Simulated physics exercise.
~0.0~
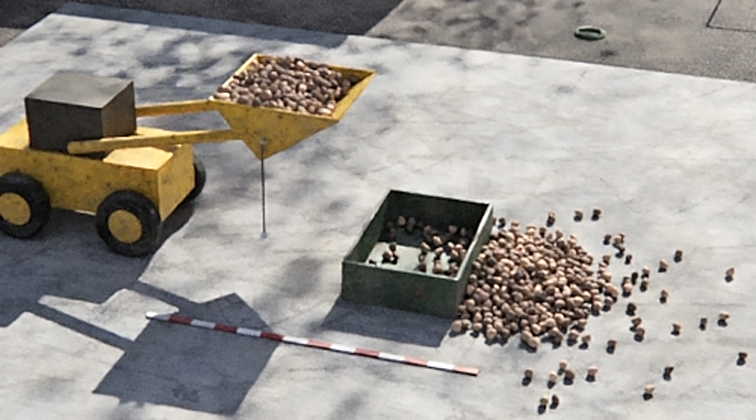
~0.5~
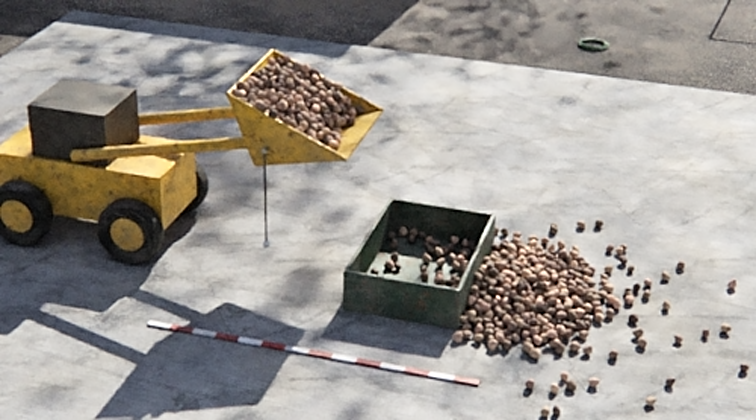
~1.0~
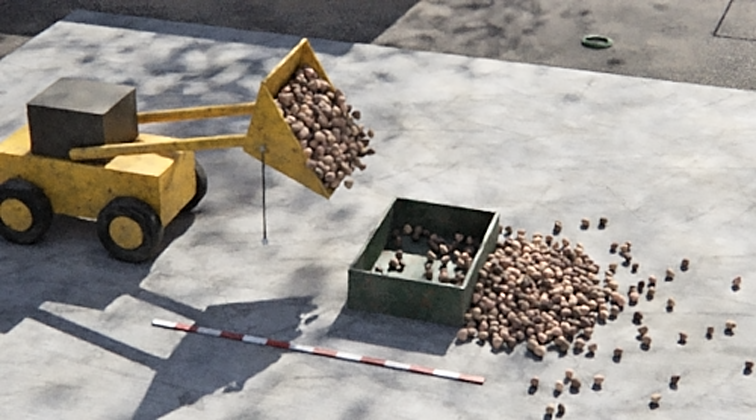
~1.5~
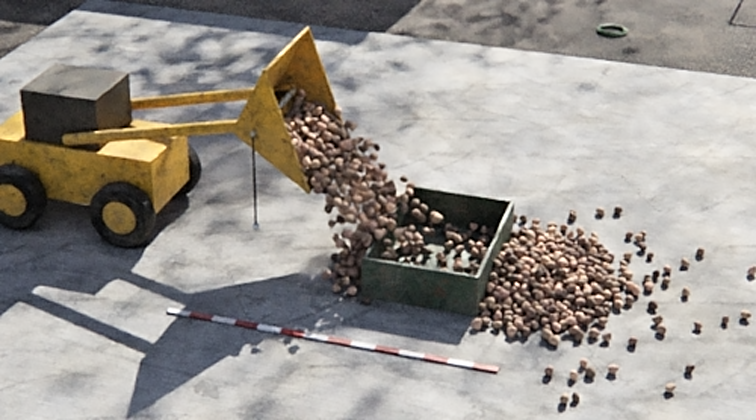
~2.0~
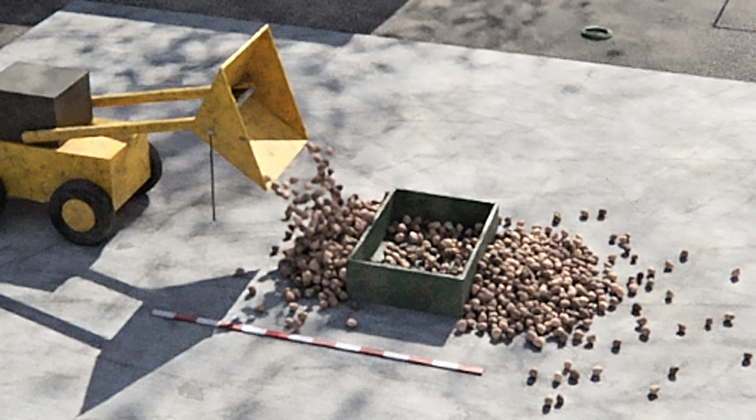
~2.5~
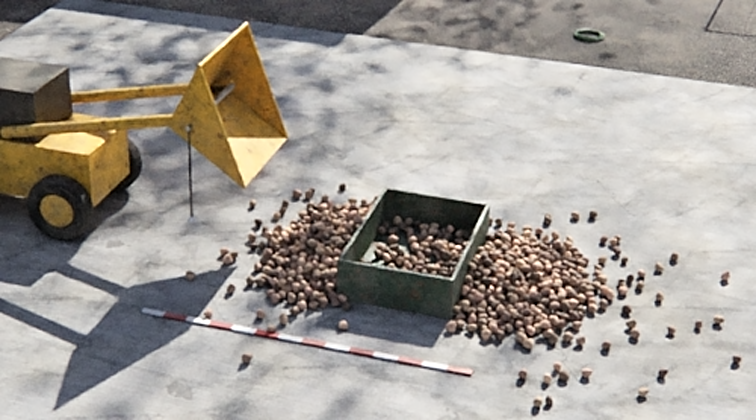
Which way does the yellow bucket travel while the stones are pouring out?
It moves to the left, away from the green bin, as the loader backs up.
A yellow toy-like loader with a dark grey box on top stands at the left of a sunlit pale concrete slab, seen from above, its raised bucket full of brown stones. To the right are a dark green bin holding a few stones, a heap beside it, and a red and white rod on the ground. The bucket tips forward, and the stones slide out, falling mostly short of the bin. As they pour, the loader backs away to the left. Finally the bucket hangs empty, with a new heap left of the bin and only slightly more stones inside.
